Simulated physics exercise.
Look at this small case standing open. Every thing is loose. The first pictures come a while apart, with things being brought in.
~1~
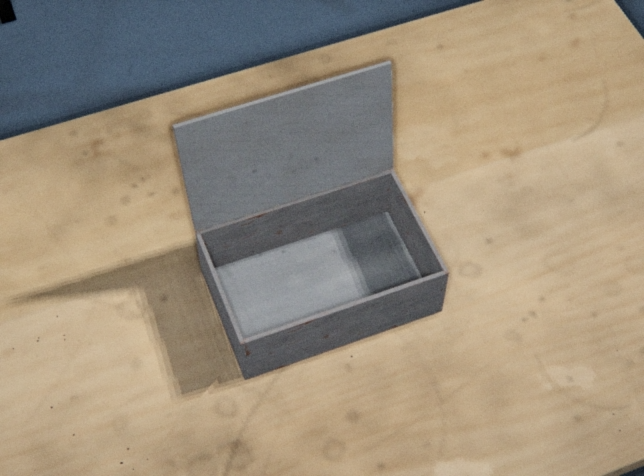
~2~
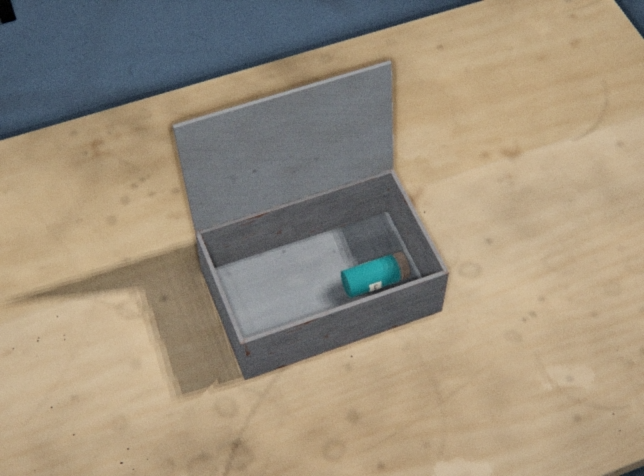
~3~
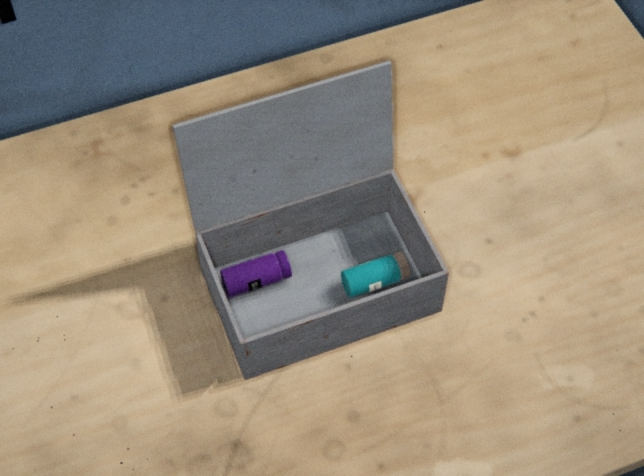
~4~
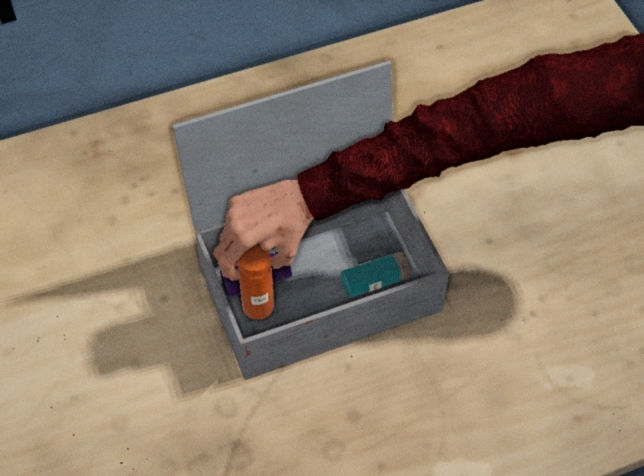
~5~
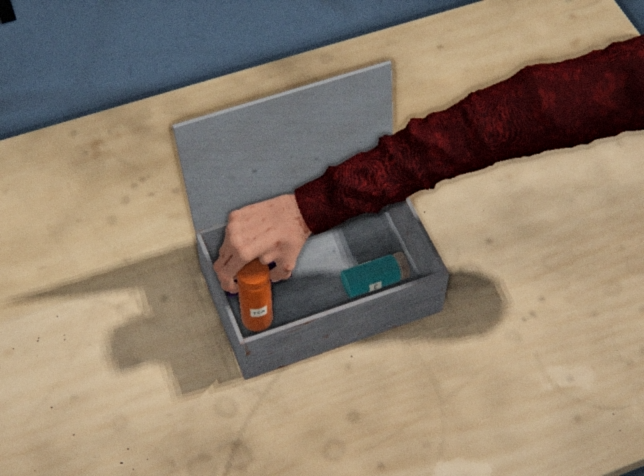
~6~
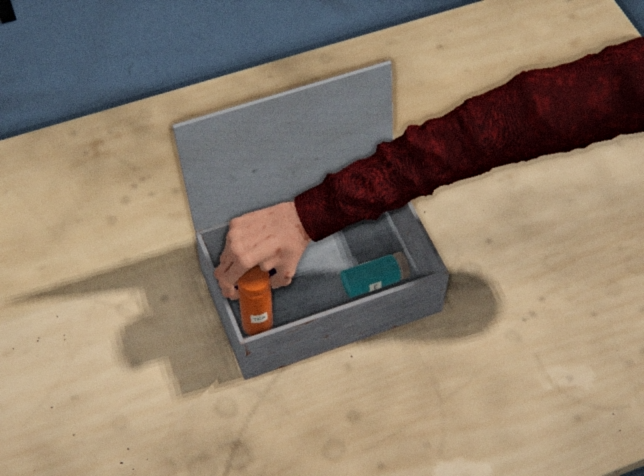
Teal and purple containers appearing in an open gray box, then a hand lowering an orange container into its left side.
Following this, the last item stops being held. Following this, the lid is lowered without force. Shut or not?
I expect the lid to remain raised.
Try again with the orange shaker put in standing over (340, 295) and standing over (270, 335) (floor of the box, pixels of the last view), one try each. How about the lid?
The first attempt leaves the lid fully closed, while the second leaves it partly open.
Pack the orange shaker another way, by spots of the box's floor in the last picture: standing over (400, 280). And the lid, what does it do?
The lid stays partly open.
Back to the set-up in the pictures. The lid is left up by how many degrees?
Angle: About 16°.
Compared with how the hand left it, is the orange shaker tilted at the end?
At the finish the orange shaker holds its orientation.
Then, 1.20 s later than the last frame, lid starting down.
Then, 1.60 s later than the last frame, lid 59° above the rim.
Then, 2.00 s later than the last frame, lid 29° above the rim.
When it is over, lid 17° above the rim; all 3 as before. End places, in pixels of the last picture, orange shaker near (256, 301).
